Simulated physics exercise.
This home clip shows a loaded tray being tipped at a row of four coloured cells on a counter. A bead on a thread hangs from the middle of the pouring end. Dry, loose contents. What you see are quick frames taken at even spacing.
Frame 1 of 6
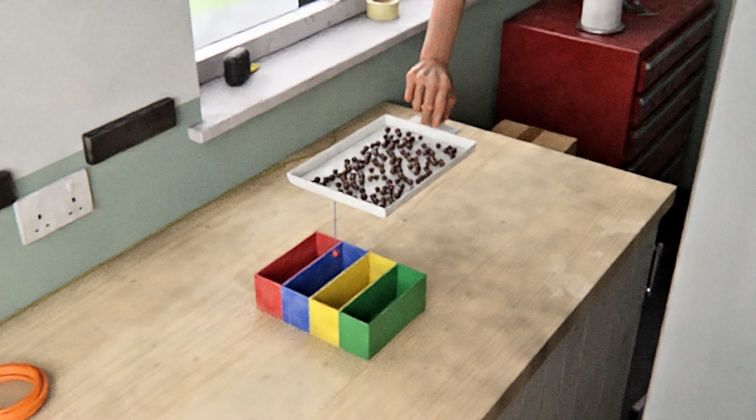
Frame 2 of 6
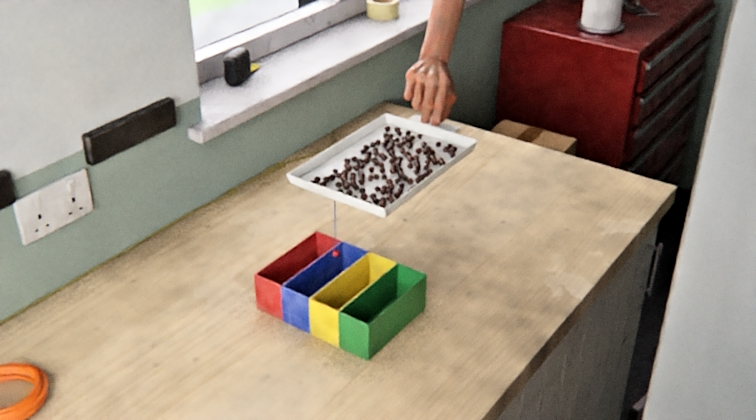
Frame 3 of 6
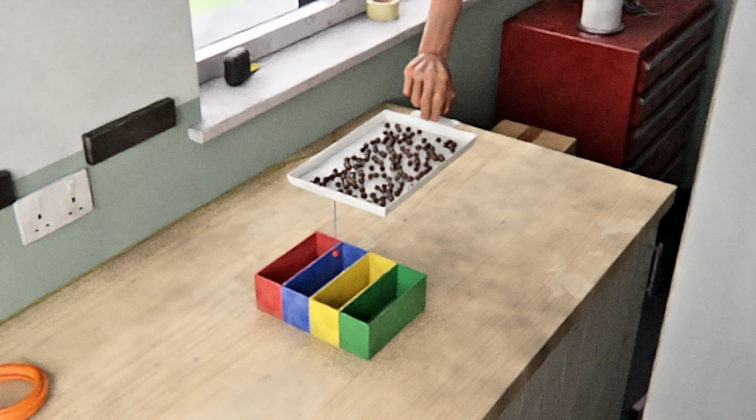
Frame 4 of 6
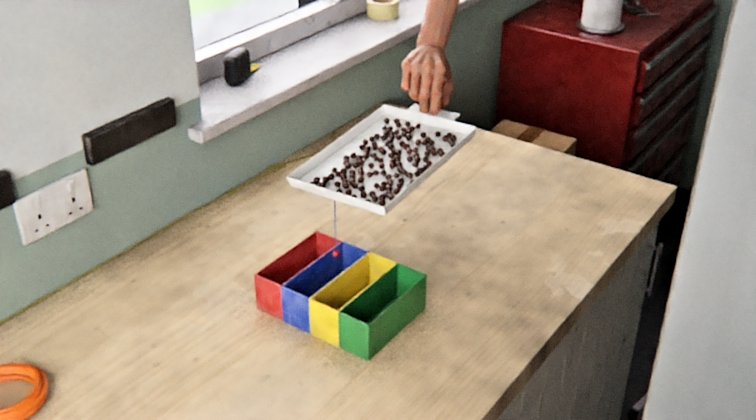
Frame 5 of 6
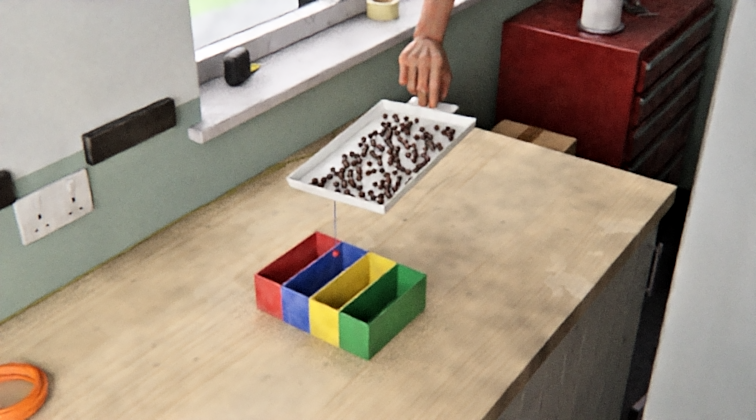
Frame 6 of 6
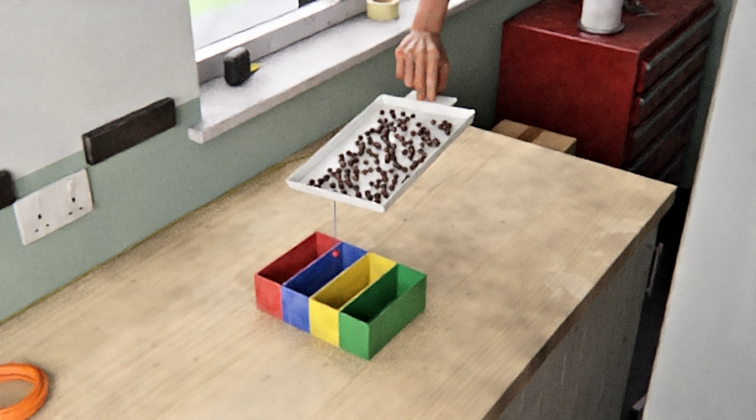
A hand reaches in from the top over a pale wooden counter beneath a window, seen from above at an angle, holding a white tray of dark brown balls. Below the tray sit four joined open cells, red, blue, yellow and green from left to right, with a red cabinet behind. The hand gradually tilts the tray toward its left front corner, and the balls shift slightly, while the camera stays still.
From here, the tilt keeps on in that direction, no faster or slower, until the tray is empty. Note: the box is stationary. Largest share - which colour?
Red cell.
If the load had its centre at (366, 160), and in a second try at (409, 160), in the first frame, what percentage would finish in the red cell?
The first gives 40 %, the second 30 %.
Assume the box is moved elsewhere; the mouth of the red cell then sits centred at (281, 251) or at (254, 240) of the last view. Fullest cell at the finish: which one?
Try 1 - red; try 2 - the cell in blue.
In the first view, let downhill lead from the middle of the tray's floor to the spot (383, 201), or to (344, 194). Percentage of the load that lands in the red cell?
I'd say some 0 in a hundred at first, then 30 in a hundred.
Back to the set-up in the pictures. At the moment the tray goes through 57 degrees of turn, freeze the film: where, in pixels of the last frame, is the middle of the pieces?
The load is centred near (318, 172).
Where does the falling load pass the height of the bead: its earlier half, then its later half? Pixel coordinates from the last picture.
For the early half I get (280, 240), and for the late half (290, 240).
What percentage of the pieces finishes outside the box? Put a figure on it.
Call it some 60 percent of the pieces.
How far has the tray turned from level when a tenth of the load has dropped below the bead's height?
It has tipped about 70 degrees.
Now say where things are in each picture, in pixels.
Corners of the pouring end at (291, 174) and (385, 208), level; middle of the load at (382, 166), chocolate balls; bead on its thread at (336, 253); red cell at (269, 294); blue cell at (296, 306); yellow cell at (324, 319); green cell at (354, 333), in the first frame.
Corners of the pouring end at (290, 174) and (384, 208), level; middle of the load at (382, 165), in the second frame.
Corners of the pouring end at (290, 175) and (384, 207), tipped barely, lowest at the left corner; middle of the load at (381, 163), in the third frame.
Corners of the pouring end at (290, 176) and (383, 206), tipped a little, lowest at the left corner; middle of the load at (381, 160), in the fourth frame.
Corners of the pouring end at (289, 178) and (383, 204), tipped a little, lowest at the left corner; middle of the load at (379, 158), in the fifth frame.
Corners of the pouring end at (289, 179) and (382, 203), tipped a little, lowest at the left corner; middle of the load at (376, 156), all on the move; red cell at (269, 294); blue cell at (296, 306); yellow cell at (324, 319); green cell at (354, 333), in the sixth frame.
Soon, tray tipped steeply; nearly all on the tray; a stray few in the red cell; a stray few falling or outside the box.
A while on, tray tipped right over; a stray few on the tray; about a third in the red cell; a stray few in the blue cell; about two thirds falling or outside the box.
Towards the end, tray tipped past a quarter turn; about a third in the red cell; a stray few in the blue cell; about two thirds falling or outside the box.
Finally, tray tipped past a quarter turn; about a third in the red cell; a stray few in the blue cell; none in the green cell; none in the yellow cell; about two thirds outside the box.
